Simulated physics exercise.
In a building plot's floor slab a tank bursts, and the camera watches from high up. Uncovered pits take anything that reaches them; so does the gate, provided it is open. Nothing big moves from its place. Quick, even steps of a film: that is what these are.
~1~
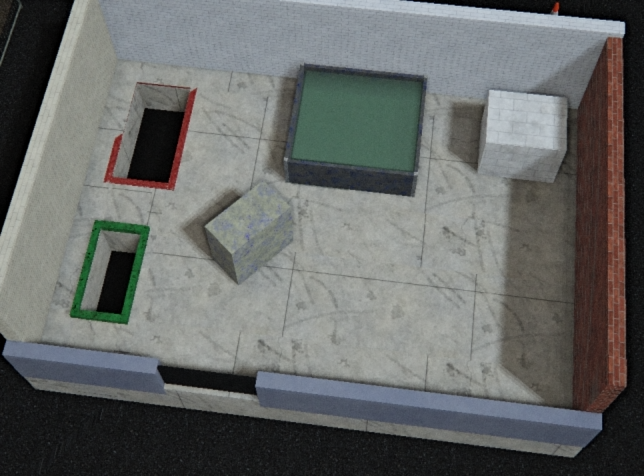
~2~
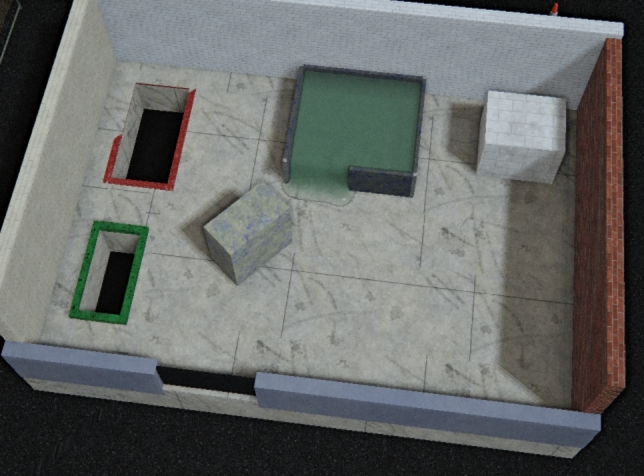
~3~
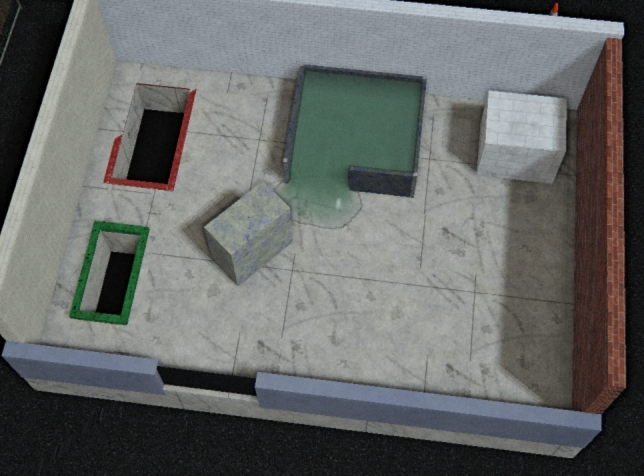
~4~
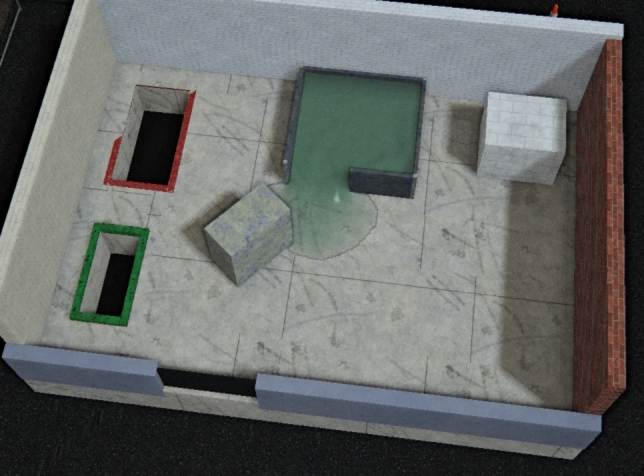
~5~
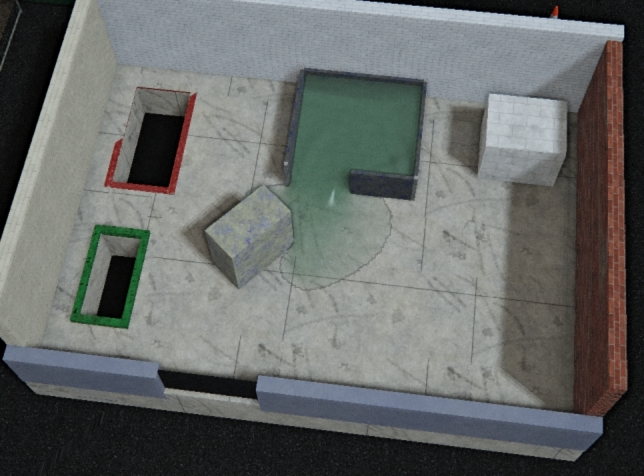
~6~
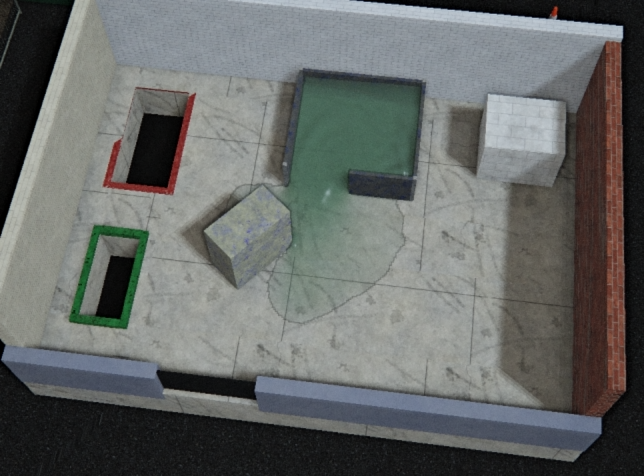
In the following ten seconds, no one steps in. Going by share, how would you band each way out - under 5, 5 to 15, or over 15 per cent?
In the end gate: Beneath five per cent, green pit: Beneath five per cent, red pit: Five to fifteen per cent.
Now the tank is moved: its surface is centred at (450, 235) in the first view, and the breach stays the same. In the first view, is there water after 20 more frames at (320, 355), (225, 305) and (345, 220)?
Going through the three spots, I'd say swamped, swamped, high and dry.
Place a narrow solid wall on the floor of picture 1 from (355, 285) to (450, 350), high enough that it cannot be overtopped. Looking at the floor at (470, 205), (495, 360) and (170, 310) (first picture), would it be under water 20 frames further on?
Point by point: First spared, next swamped, last swamped.
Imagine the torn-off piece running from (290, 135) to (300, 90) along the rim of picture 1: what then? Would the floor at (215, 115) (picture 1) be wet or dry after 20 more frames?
Check at the given point: Inundated.
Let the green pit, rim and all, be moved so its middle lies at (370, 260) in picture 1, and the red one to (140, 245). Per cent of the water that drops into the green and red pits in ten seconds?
The green pit takes around 10 percent, while the red pit takes around 25 percent.
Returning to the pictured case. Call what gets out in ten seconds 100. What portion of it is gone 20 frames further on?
My guess would be around 25 percent.
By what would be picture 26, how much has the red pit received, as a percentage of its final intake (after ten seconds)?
Near 25 %, I'd say.
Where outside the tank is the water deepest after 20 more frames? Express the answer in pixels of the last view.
I'd go with (565, 429) as the deepest place.
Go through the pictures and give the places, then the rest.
In the first picture, the water tank at (357, 120) is whole and still.
In the second picture, water pours out at (319, 178) and has run to (350, 195).
In the third picture, water pours out at (319, 179) and has run to (339, 222).
In the fourth picture, water pours out at (319, 180) and has run to (324, 254).
In the fifth picture, the front is at (310, 284), out from the gap at (320, 182).
In the sixth picture, water pours out at (319, 182) and has run to (289, 314).
A moment on, water covers 25 % of the floor; the gate 0 %, the green pit 0 %, the red pit 0 %.
Next, water covers 35 % of the floor; the gate 0 %, the green pit 0 %, the red pit 1 %.
Then, water covers 55 % of the floor; the gate 0 %, the green pit 0 %, the red pit 3 %.
Later, water covers 70 % of the floor; the gate 0 %, the green pit 0 %, the red pit 6 %.
In the end, water covers 85 % of the floor; the gate 0 %, the green pit 0 %, the red pit 10 %.
